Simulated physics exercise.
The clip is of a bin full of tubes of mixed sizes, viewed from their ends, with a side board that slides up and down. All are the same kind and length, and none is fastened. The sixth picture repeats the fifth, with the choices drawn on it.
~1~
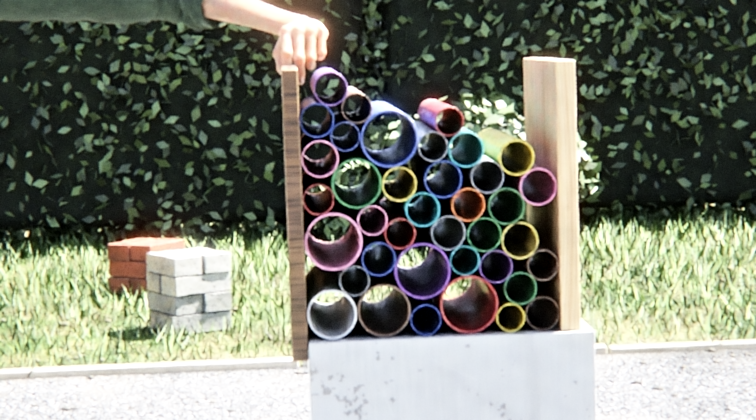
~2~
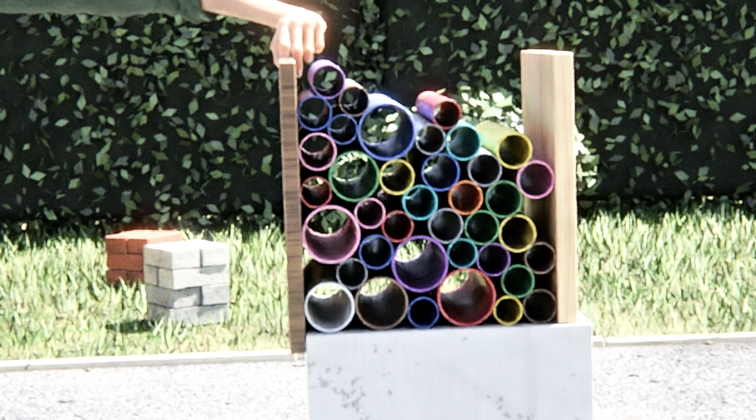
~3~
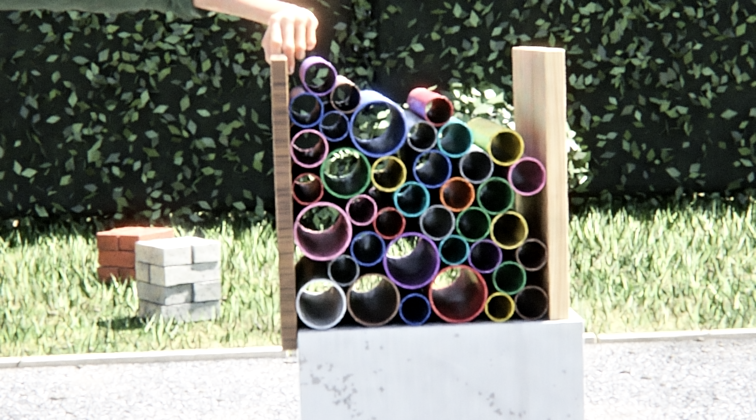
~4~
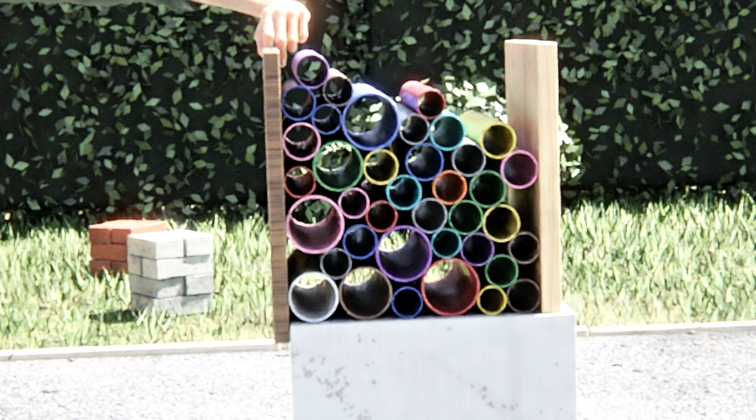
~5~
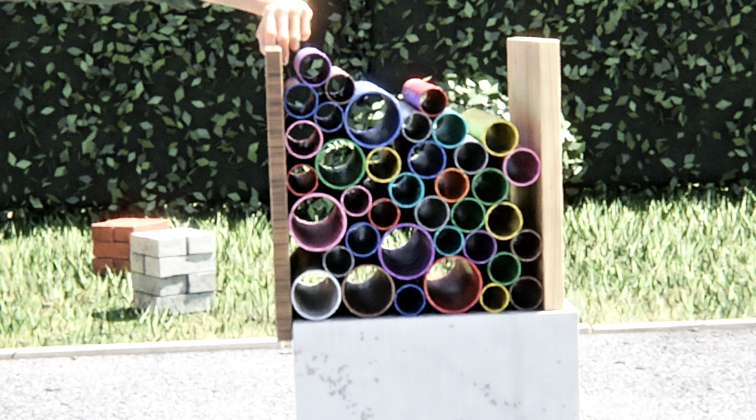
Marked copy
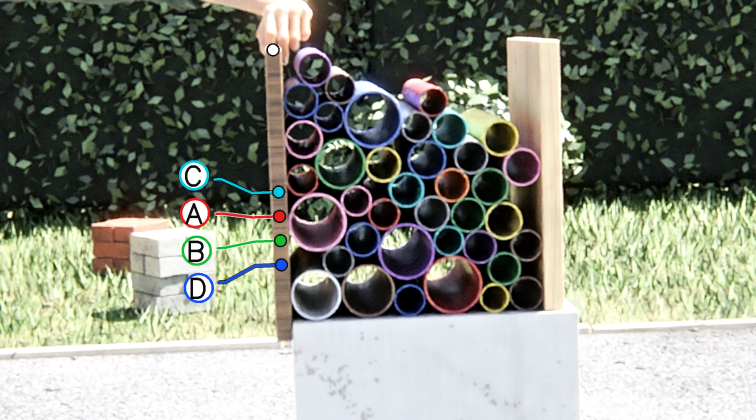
In front of a leafy hedge, a hand rested on top of the left side board beside a bin of colourful tubes on a pale block, and neither the board nor the tubes visibly moved.
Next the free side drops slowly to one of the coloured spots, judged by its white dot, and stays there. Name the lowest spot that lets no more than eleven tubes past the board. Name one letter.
D is the limit.
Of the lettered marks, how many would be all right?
The number is four.
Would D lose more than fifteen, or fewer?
At D, fewer than fifteen.
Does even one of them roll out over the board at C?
At C: Yes.
On the copy, A at (280, 216); B at (281, 241); C at (279, 192); D at (282, 265); the white dot at (273, 50).
On D. First, top of the board (285, 147).
Then, top of the board (289, 252).
Finally, top of the board (289, 264), about eight out over the board.
By contrast, A about six out over the board; B about six out over the board; C about five out over the board.
